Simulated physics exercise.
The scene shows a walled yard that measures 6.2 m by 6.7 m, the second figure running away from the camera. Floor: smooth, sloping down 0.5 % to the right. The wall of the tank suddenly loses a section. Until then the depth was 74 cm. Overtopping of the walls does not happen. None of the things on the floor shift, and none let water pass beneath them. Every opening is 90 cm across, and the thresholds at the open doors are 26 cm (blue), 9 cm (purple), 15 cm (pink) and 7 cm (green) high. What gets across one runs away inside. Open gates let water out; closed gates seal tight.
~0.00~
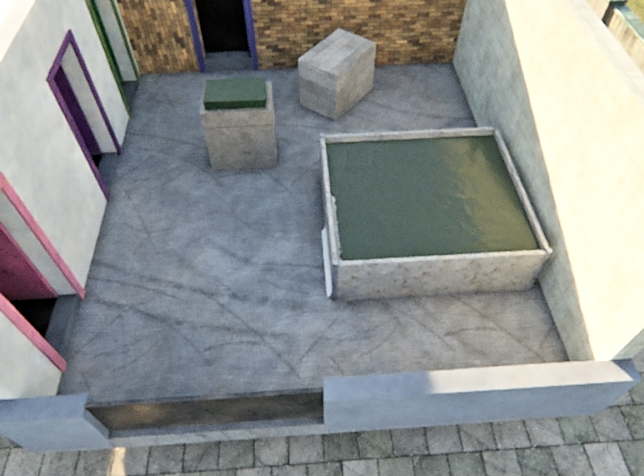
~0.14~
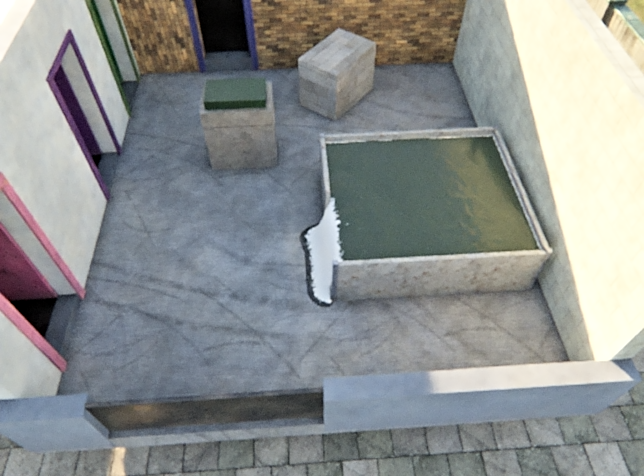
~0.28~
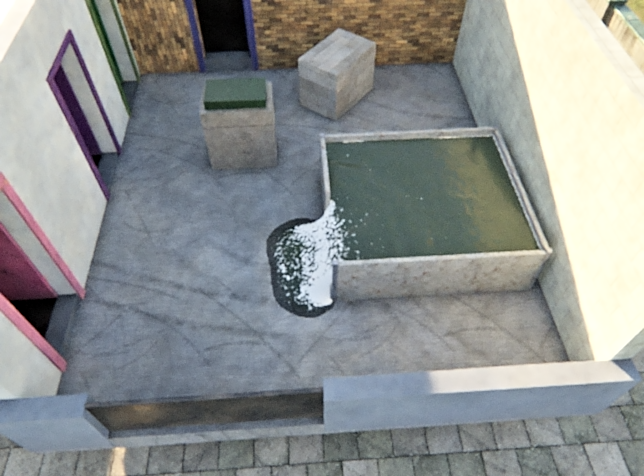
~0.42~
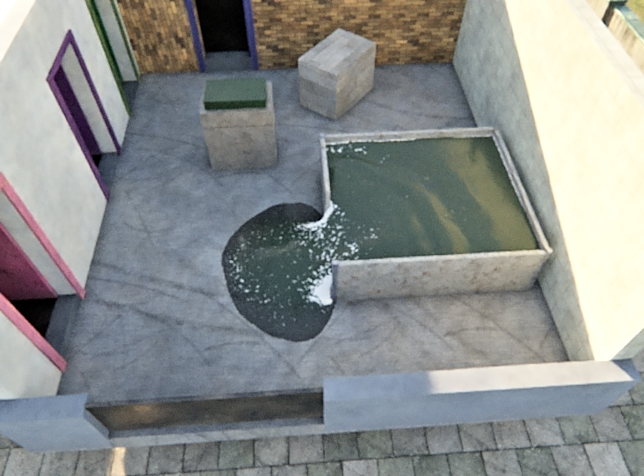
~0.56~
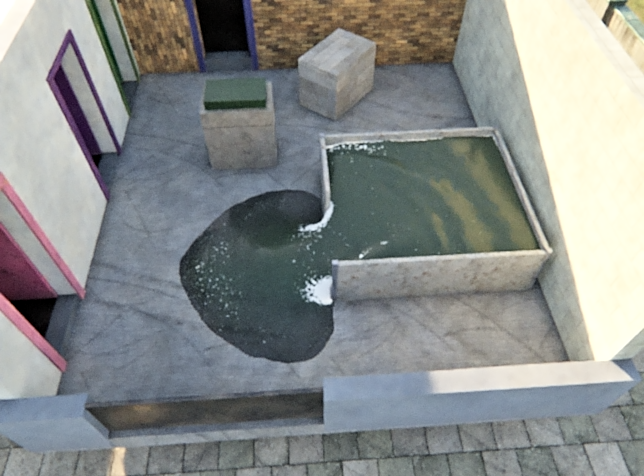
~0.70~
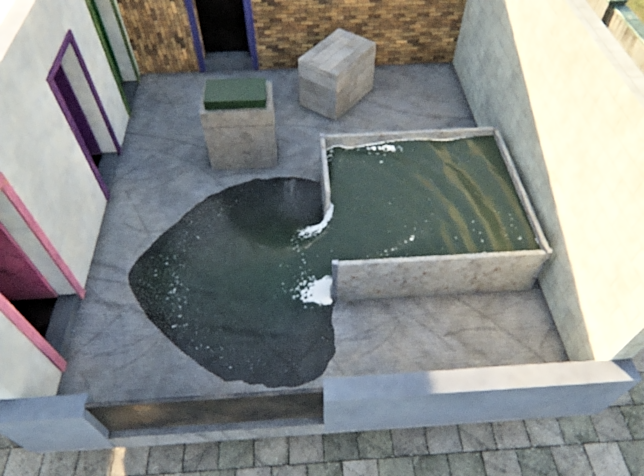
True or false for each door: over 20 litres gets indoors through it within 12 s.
Blue door - false, purple door - true, pink door - true, green door - true.
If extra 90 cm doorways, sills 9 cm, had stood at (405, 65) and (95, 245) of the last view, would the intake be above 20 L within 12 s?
Taking them in order, the first is fine and the second too much.
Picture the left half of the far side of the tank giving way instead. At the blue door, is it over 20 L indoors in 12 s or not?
Then: Blue short of it.
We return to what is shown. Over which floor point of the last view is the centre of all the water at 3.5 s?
Its balance point lies near (296, 242).
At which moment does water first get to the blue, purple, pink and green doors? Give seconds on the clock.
Blue = 3.6 s, purple = 1.4 s, pink = 1.0 s, green = 2.4 s.
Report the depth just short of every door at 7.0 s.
Measured in centimetres, the blue door gives 16, the purple door 11, the pink door 18 and the green door 16.
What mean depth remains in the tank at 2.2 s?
Mean depth: About 46 cm.
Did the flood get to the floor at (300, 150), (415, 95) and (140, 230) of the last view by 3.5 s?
First spot not yet wet, second not yet wet, third submerged.
After 1.4 s water covers 35 % of the floor and is deepest (45 cm) near (325, 273); blue door not reached, purple door not reached, pink door 27 cm at the sill, 11 L in, green door not reached.
After 2.2 s water covers 40 % of the floor and is deepest (48 cm) near (55, 405); blue door not reached, purple door 16 cm at the sill, 6 L in, pink door 35 cm at the sill, 67 L in, green door not reached.
After 3.5 s water covers 50 % of the floor and is deepest (29 cm) near (163, 305); blue door 4 cm at the sill, 0 L in, purple door 14 cm at the sill, 35 L in, pink door 28 cm at the sill, 198 L in, green door 6 cm at the sill, 0 L in.
After 7.0 s water covers 85 % of the floor and is deepest (24 cm) near (299, 69); blue door 16 cm at the sill, 0 L in, purple door 11 cm at the sill, 63 L in, pink door 18 cm at the sill, 263 L in, green door 16 cm at the sill, 55 L in.
After 12.0 s water covers 100 % of the floor and is deepest (16 cm) near (452, 63); blue door 12 cm at the sill, 0 L in, purple door 9 cm at the sill, 66 L in, pink door 10 cm at the sill, 268 L in, green door 14 cm at the sill, 188 L in.
